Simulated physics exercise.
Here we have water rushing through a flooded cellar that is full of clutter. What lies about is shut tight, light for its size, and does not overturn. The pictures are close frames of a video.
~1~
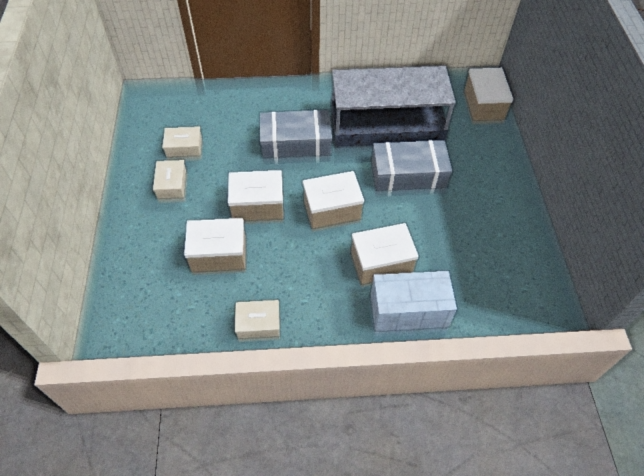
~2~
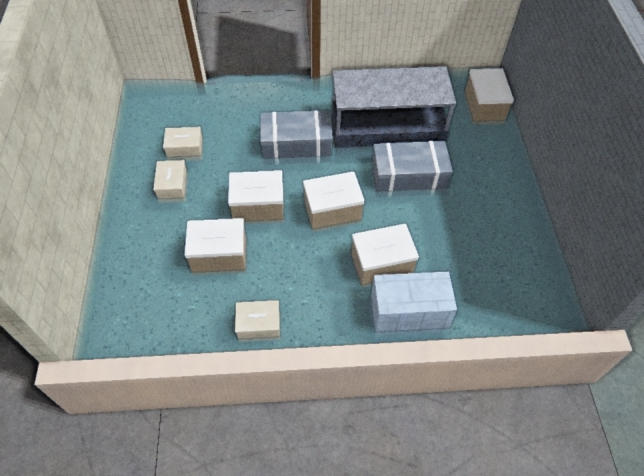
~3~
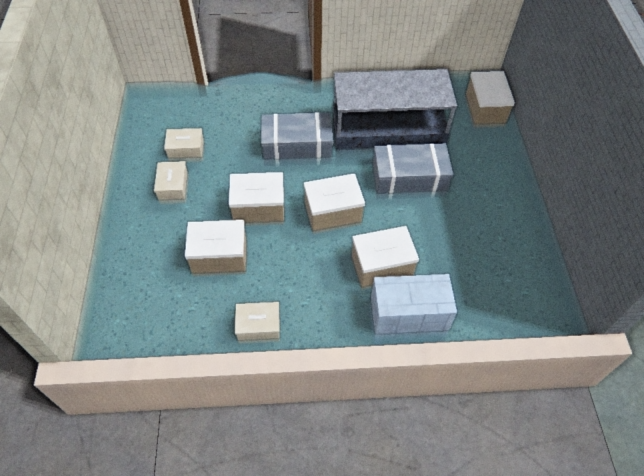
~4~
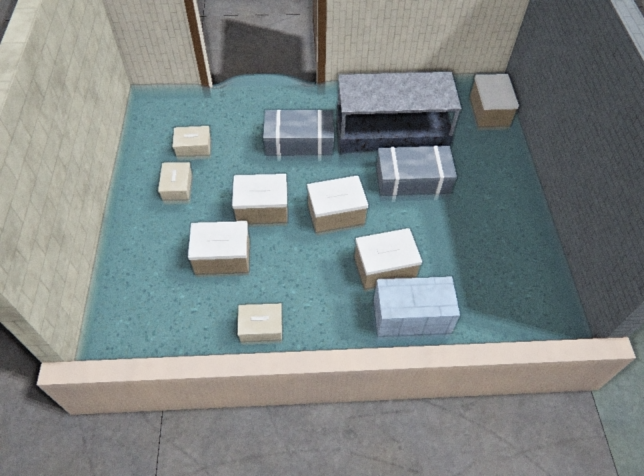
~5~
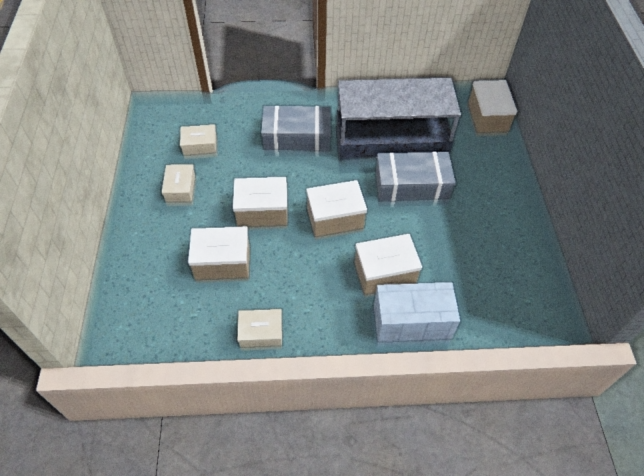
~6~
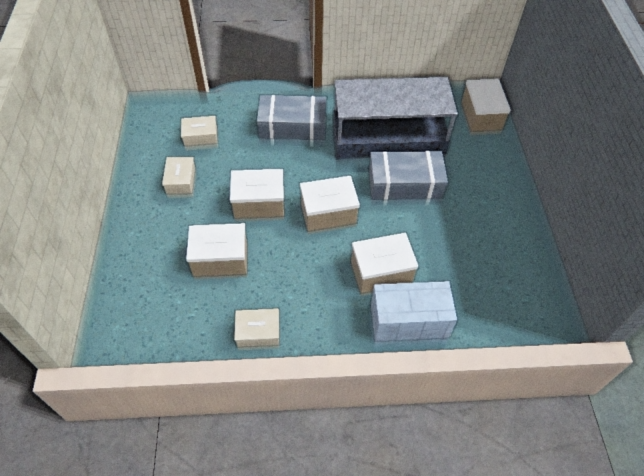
Brown door vanishing from the back doorway of a flooded, cluttered cellar, then pale boxes and grey trunks drifting slightly on teal water.
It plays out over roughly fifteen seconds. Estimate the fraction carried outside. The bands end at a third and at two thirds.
That comes to two thirds or above.
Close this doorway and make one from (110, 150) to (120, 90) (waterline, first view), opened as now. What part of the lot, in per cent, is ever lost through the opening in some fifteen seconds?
About 60 per cent.
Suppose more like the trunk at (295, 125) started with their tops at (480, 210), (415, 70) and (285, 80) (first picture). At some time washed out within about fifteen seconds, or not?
In turn: Inside, out, through.
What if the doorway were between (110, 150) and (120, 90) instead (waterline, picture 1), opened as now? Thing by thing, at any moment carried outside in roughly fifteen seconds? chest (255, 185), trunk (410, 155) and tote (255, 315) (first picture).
In that order: Through, kept in, left behind.
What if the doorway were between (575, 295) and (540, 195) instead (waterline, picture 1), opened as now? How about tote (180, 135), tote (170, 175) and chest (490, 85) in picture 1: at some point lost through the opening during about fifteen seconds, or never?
In turn: Still in, no, through.
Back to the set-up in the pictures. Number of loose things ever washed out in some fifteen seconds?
I count 8.
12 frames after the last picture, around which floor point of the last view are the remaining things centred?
Roughly at (295, 184).
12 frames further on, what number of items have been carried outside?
I count 3.
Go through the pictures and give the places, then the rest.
A trunk at (295, 125), afloat; a tote at (181, 137), afloat; 0 of 10 have shifted, in the first frame.
A trunk at (296, 126) floats; a tote at (182, 137), afloat; 0 of 10 have shifted, in the second frame.
A trunk at (297, 128), afloat; a tote at (183, 138), afloat; 0 of 10 have shifted, in the third frame.
A trunk at (299, 124) floats, close to its start; a tote at (191, 136) floats, close to its start; 2 of 10 have shifted, in the fourth frame.
A trunk at (297, 120) floats, close to its start; a tote at (198, 135), afloat, close to its start; 4 of 10 have shifted, in the fifth frame.
A trunk at (292, 109), afloat, a stride from its start; a tote at (198, 126), afloat, a stride from its start; 8 of 10 have shifted, in the sixth frame.
A moment on, 0 of 10 are out; 10 afloat.
Next, 3 of 10 are out; 7 afloat.
Later, 5 of 10 are out; 5 afloat.
In the end, 8 of 10 are out; 2 afloat.
